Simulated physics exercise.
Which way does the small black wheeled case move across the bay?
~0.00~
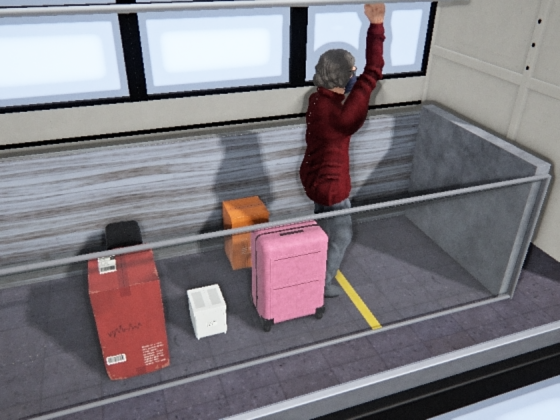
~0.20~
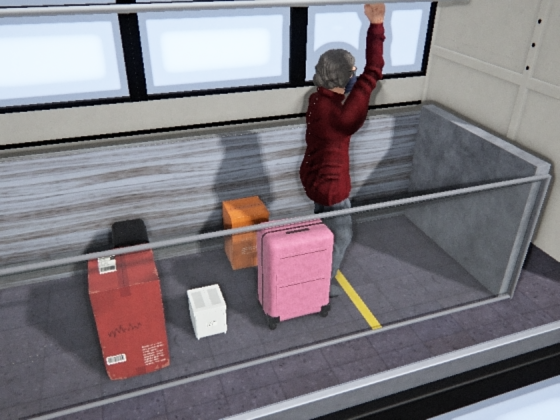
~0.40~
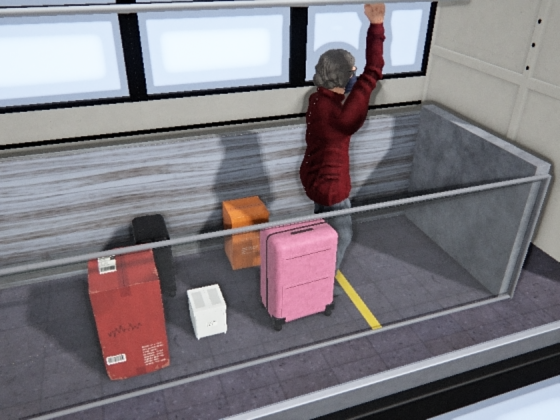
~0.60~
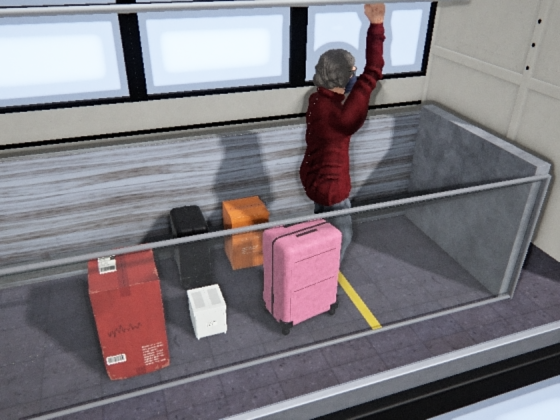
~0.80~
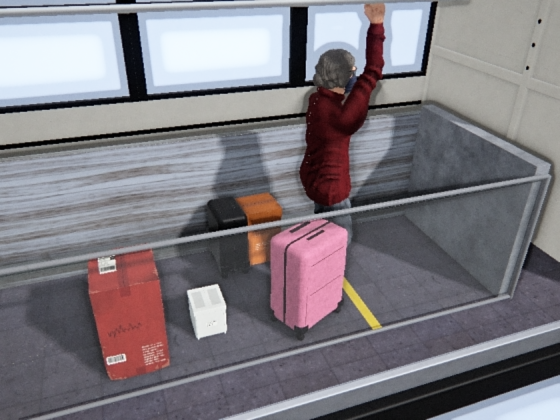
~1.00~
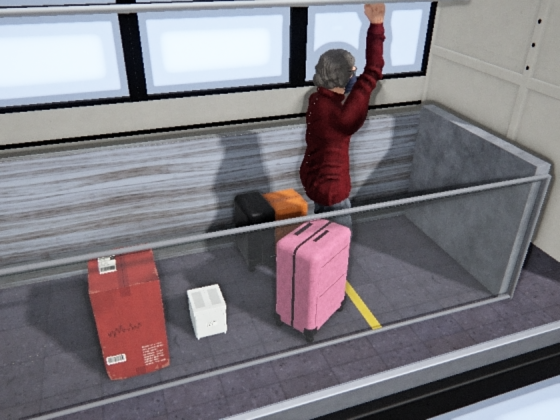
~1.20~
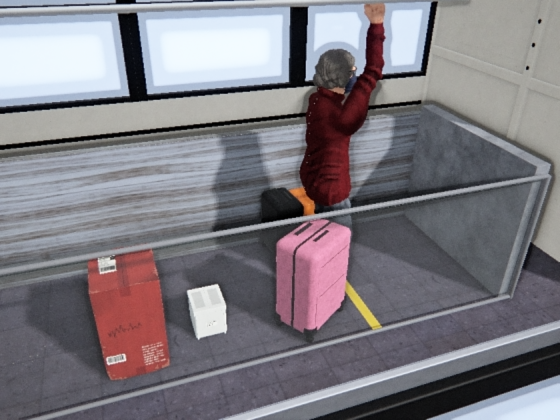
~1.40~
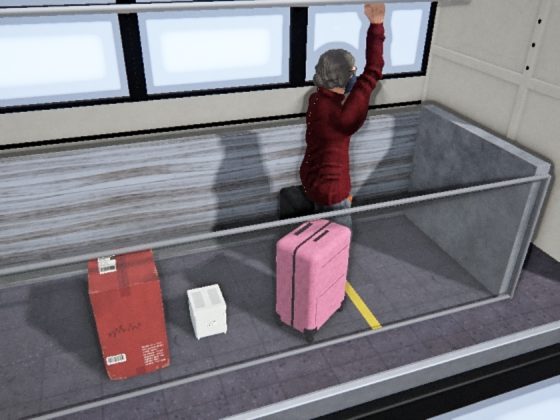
It moves to the right, rolling out from behind the tall red bag towards the traveller's legs.
A small black wheeled case rolls out to the right from behind a tall red bag in a glass-fronted bay, where a grey-haired traveller in a red jacket stands with one arm raised. Meanwhile, a big pink wheeled case drifts slightly right, turning a little. The black case reaches an orange pack, and the two move right together behind the pink case. The pink case comes to rest upright, short of the yellow line. By the end, the orange pack is out of sight and the black case is partly hidden by the traveller's legs, while the red bag and white tub have stayed put.
